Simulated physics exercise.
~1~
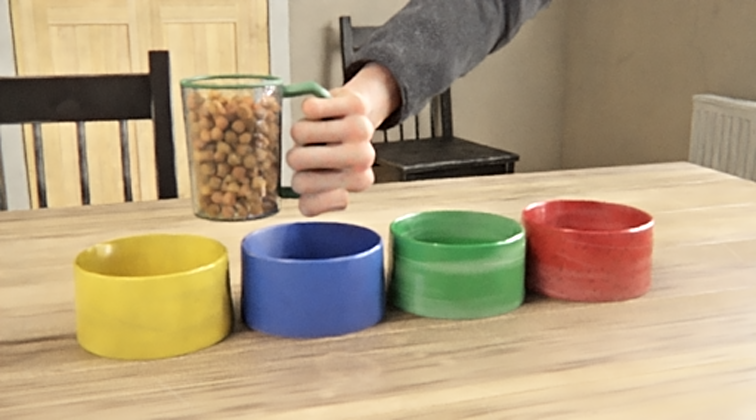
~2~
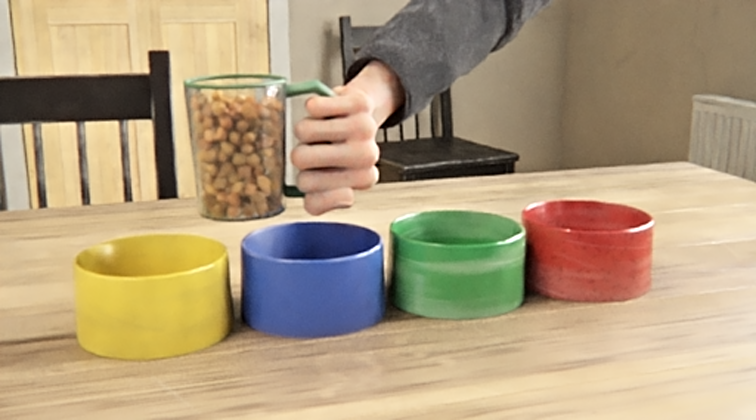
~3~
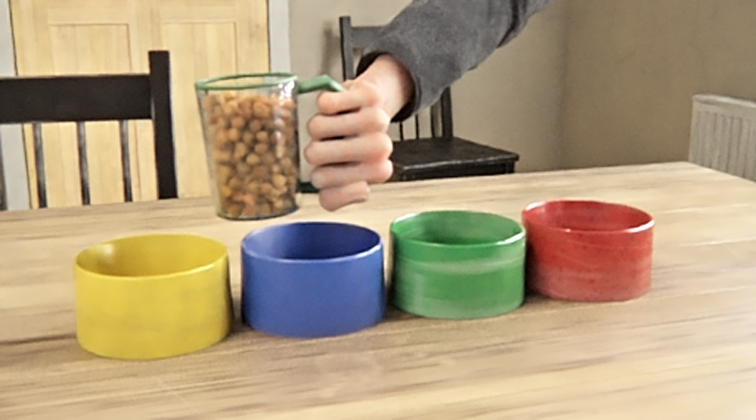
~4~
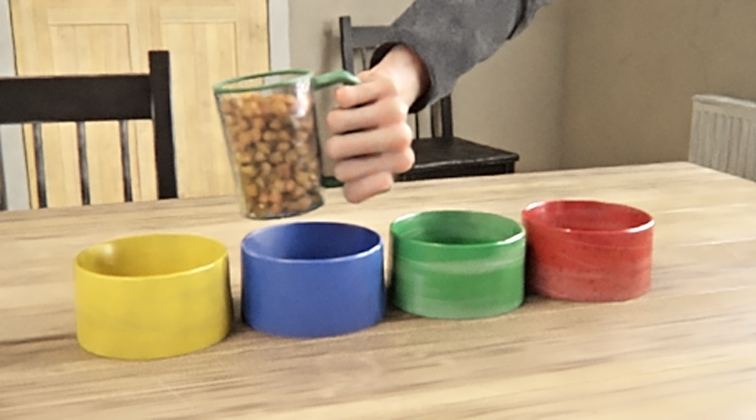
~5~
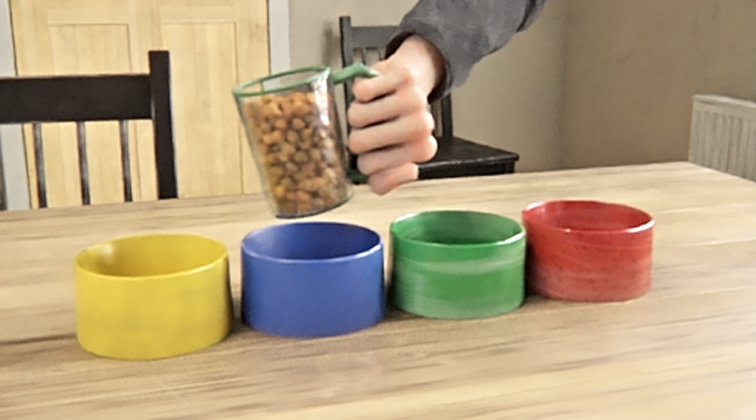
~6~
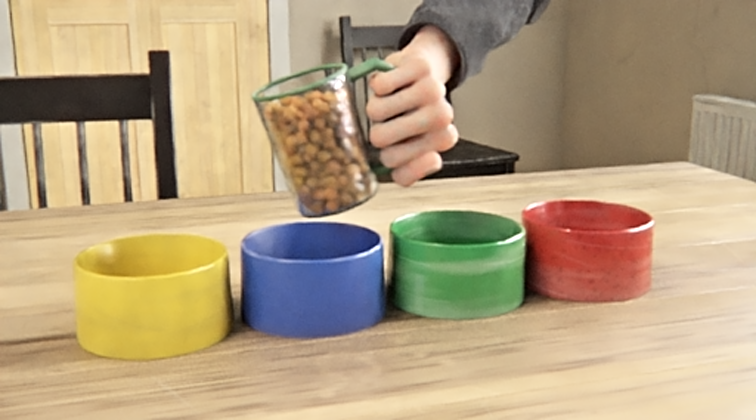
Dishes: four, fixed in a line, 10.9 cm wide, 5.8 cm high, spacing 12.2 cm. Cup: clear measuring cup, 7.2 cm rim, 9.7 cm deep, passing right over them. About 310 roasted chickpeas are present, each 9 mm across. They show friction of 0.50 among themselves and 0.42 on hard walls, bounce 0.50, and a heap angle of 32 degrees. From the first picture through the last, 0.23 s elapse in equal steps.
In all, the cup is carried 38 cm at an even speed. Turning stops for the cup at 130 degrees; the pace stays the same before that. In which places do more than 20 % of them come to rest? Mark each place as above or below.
Marks: Red above, blue below, green below, yellow below, counter below.
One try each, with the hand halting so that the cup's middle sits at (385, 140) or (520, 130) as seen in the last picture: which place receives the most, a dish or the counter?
Most lands at blue on the first run and at green on the second.
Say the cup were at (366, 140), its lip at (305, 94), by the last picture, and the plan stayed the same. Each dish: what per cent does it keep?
Final shares - red 90 %, blue 0 %, green 0 %, yellow 0 %.
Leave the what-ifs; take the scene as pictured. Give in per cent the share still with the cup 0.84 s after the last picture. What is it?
Roughly 90 per cent, give or take.
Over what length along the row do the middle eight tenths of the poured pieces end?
That stretch measures near 7 centimetres.
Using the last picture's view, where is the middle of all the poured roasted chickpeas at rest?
Approximately (592, 258) in the last view.
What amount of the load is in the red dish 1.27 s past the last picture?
It works out to some 85 per cent.
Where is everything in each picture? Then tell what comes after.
Cup at (235, 147), tilt 0 degrees, lip at (181, 83), moved 0.0 cm; middle of the pieces at (237, 154); yellow dish at (152, 255); blue dish at (312, 241); green dish at (456, 228); red dish at (587, 216), in the first picture.
Cup at (239, 147), tilt 1 degrees, lip at (185, 84), moved 0.3 cm; middle of the pieces at (242, 154), in the second picture.
Cup at (253, 146), tilt 4 degrees, lip at (196, 86), moved 1.3 cm; middle of the pieces at (255, 153), in the third picture.
Cup at (274, 145), tilt 8 degrees, lip at (214, 90), moved 2.9 cm; middle of the pieces at (277, 151), in the fourth picture.
Cup at (297, 143), tilt 13 degrees, lip at (234, 94), moved 4.7 cm; middle of the pieces at (301, 149), in the fifth picture.
Cup at (319, 142), tilt 18 degrees, lip at (254, 99), moved 6.4 cm; middle of the pieces at (323, 148); yellow dish at (152, 255); blue dish at (312, 241); green dish at (456, 228); red dish at (587, 216), in the sixth picture.
Then, 0.50 s after the last picture, tilt 71 degrees; cup holds 100 %.
Then, 0.84 s after the last picture, tilt 107 degrees; cup holds 90 %, red 10 %.
Then, 1.27 s after the last picture, tilt 130 degrees; cup holds 5 %, red 85 %.
In the end, red 90 %, blue 0 %, green 0 %, yellow 0 %, counter 10 %.
